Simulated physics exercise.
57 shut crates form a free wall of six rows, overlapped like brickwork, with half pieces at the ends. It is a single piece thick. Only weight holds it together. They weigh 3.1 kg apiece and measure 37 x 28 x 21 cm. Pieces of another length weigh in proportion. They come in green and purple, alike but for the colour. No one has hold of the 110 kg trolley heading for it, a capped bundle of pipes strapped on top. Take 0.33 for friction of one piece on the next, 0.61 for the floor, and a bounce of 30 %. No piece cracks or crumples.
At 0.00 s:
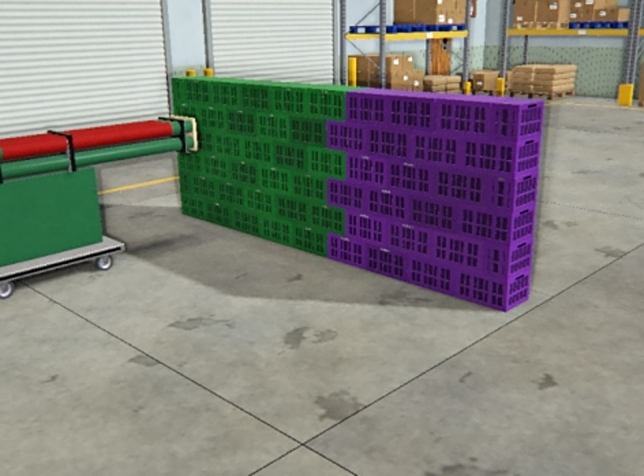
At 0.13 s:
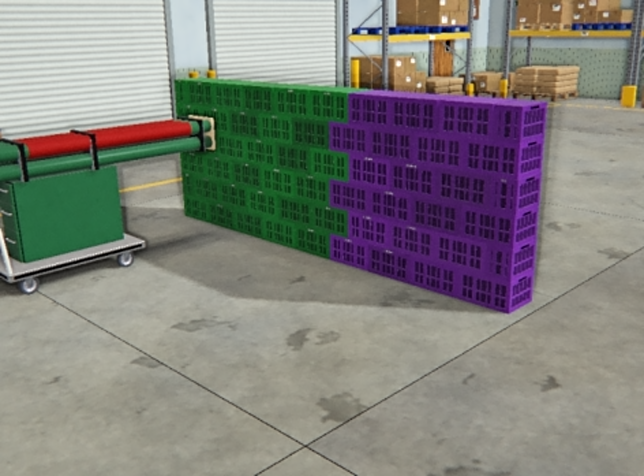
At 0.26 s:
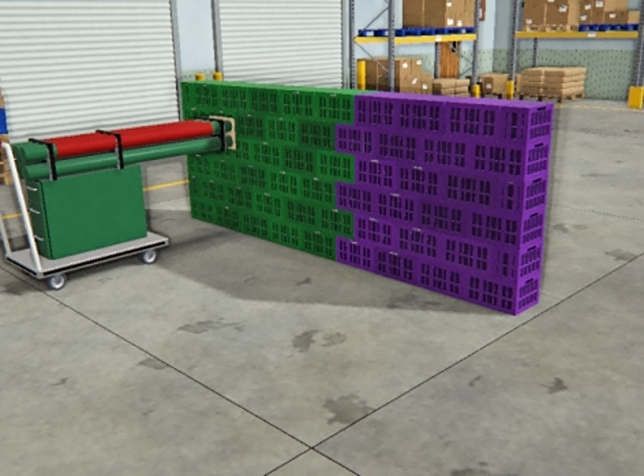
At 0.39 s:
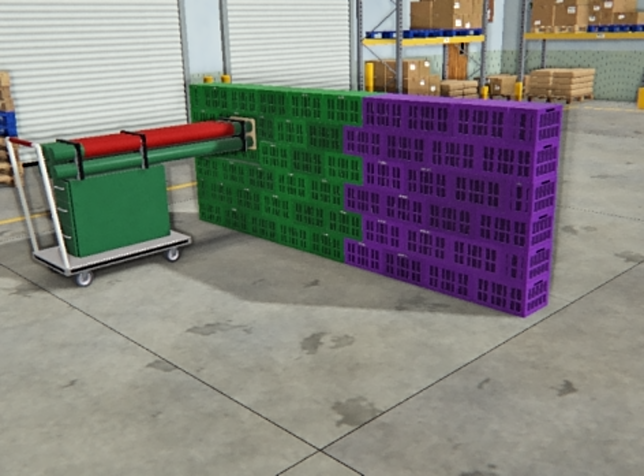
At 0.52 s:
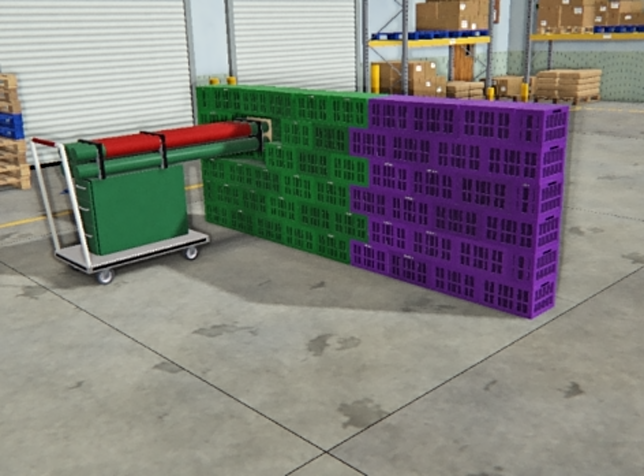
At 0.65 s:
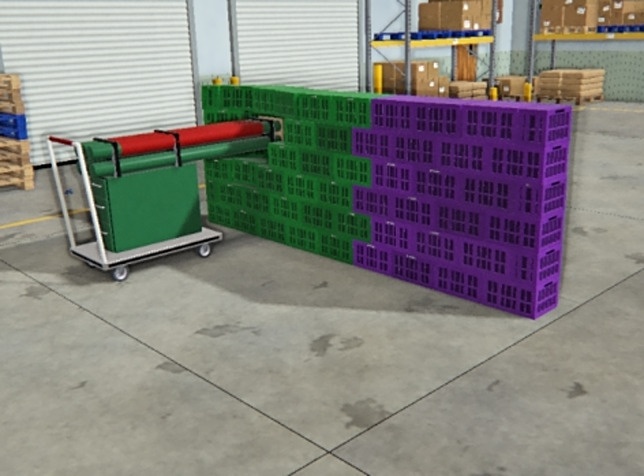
A wall of green and purple crates stood in a warehouse as a trolley carrying a long red and green load rolled in from the left and pushed some green crates slightly out of line.
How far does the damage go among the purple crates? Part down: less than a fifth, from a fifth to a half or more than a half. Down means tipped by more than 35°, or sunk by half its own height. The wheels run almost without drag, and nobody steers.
Under a fifth of them.
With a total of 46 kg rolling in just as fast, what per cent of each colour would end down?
In that case purple 0, green 30 per cent.
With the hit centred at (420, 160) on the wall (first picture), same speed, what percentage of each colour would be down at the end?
In that case purple 40, green 0 per cent.
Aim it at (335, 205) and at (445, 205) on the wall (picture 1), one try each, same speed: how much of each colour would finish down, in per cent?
Purple 50 then 50, green 30 then 0 per cent.
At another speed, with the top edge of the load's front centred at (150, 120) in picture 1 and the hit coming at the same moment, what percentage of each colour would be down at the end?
Then purple 0, green 20 per cent.
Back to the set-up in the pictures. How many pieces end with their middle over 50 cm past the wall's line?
About 8.
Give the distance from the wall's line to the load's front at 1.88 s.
About 85 cm past it.
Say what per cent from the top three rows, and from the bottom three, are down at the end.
Top 30, bottom 0 per cent.
By 0.86 s, load 42 cm past the wall's line, still rolling; none of the 24 purple crates down (1 of 57 in all colours); top purple crate unmoved; top green crate tilted 6°.
By 1.12 s, load 57 cm past the wall's line, still rolling; none of the 24 purple crates down (9 of 57 in all colours); top purple crate unmoved; top green crate tilted 32°, 6 cm lower.
By 1.42 s, load 73 cm past the wall's line, still rolling; none of the 24 purple crates down (10 of 57 in all colours); top purple crate unmoved; top green crate on its side.
By 1.88 s, load 86 cm past the wall's line, still rolling; none of the 24 purple crates down (10 of 57 in all colours); top purple crate unmoved; top green crate tilted 7°, 86 cm lower.
When it is over (3.3 s), load 86 cm past the wall's line, stopped; none of the 24 purple crates down (10 of 57 in all colours); top purple crate unmoved; top green crate upside down. That is 0 per cent. In pixels of the last frame, middles, top purple crate near (405, 114), top green crate near (449, 214).
